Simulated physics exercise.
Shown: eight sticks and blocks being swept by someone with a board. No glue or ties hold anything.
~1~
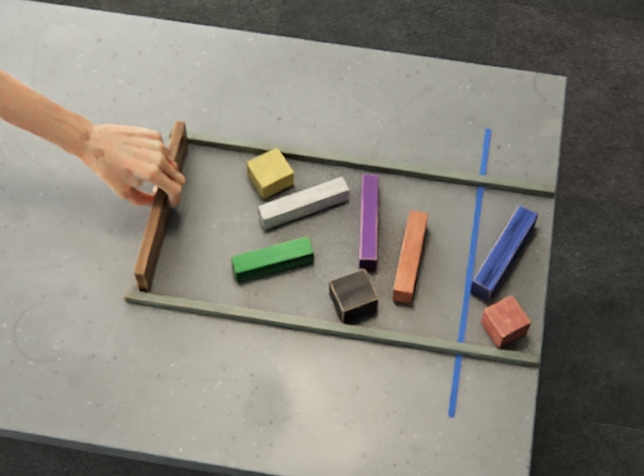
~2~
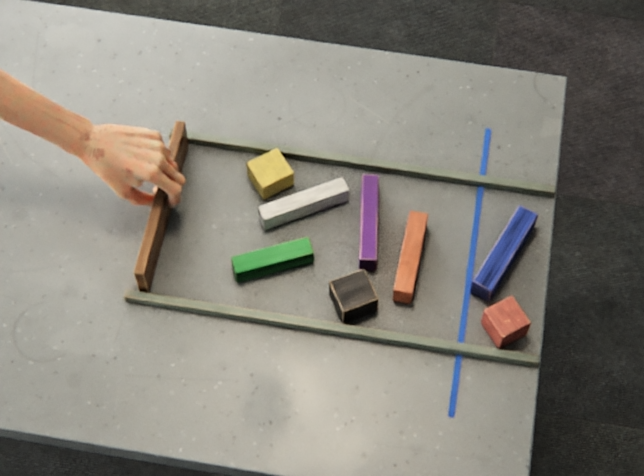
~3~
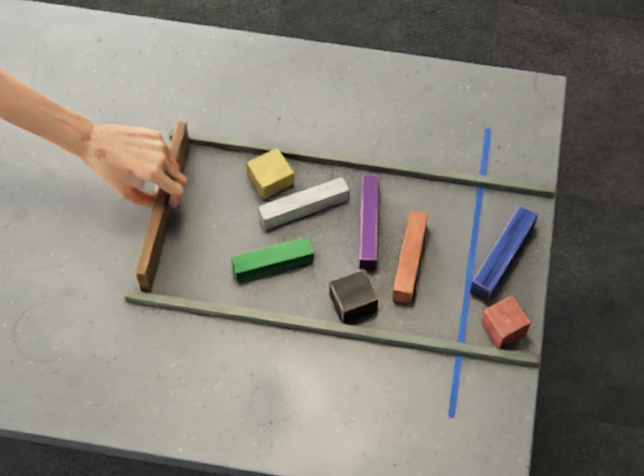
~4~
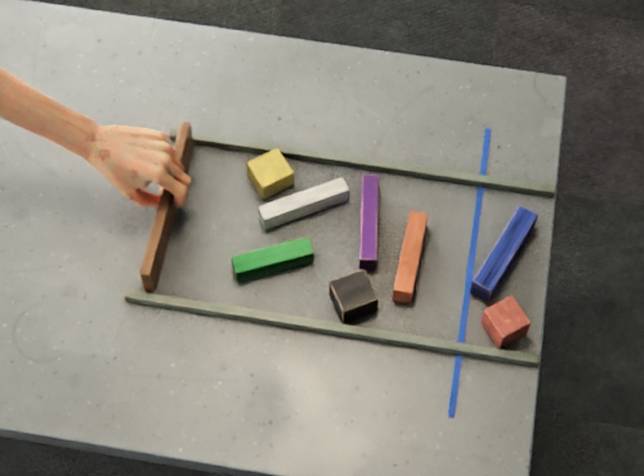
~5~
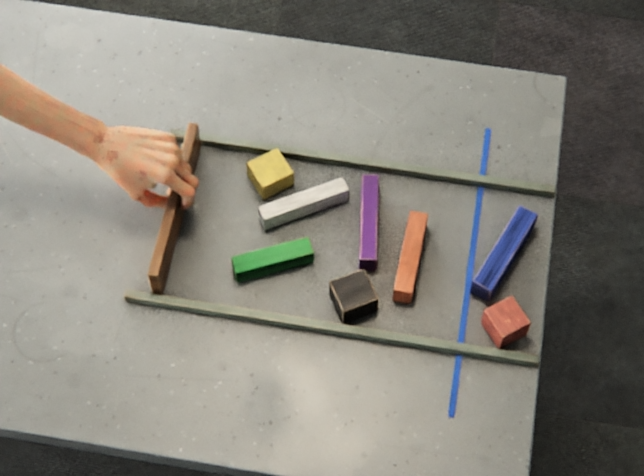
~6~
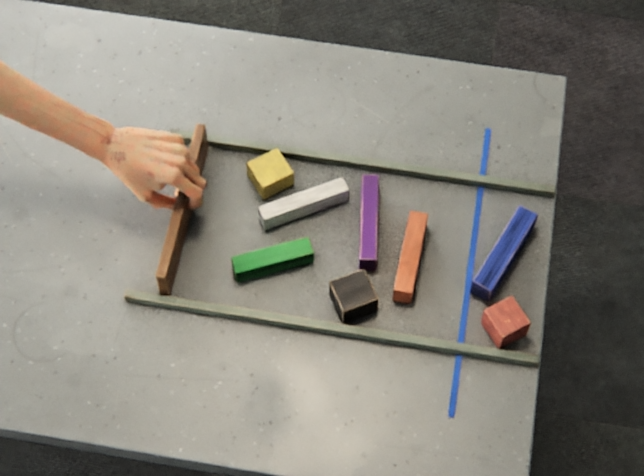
A hand holds a brown wooden board upright at the left end of a lane between two greenish rails on a grey tabletop, seen from above. Yellow, white, green, purple, black and orange pieces lie between the board and a blue tape line, with a blue stick and red block beyond it at right. The board slides slightly rightward, touching nothing, while the pieces and camera stay still.
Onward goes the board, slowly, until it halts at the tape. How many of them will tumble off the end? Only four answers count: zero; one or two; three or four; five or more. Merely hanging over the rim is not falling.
My answer: One or two.
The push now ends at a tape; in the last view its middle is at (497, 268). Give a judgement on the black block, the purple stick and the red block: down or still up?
One by one: The black block holds its spot, the purple stick topples, the red block topples.
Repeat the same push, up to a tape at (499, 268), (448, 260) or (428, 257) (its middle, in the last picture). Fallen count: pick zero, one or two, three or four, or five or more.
Result per tape, as listed: Either three or four; either one or two; none at all.
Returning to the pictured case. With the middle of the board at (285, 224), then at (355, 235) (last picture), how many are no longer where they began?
The first count is 4, and then it's 6.
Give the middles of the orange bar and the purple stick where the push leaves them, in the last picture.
Result: One at about (548, 287), the other at about (543, 249).
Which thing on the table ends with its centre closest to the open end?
Orange bar.
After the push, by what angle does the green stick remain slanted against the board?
I'd put it at about 25°.
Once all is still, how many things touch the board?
At rest, 3 are in contact.
A little later, none off yet; red block at rest near (506, 322); blue stick at rest near (504, 253); orange bar at rest near (411, 257).
When it is over, the number that fall off is one or two; down, blue stick and red block.
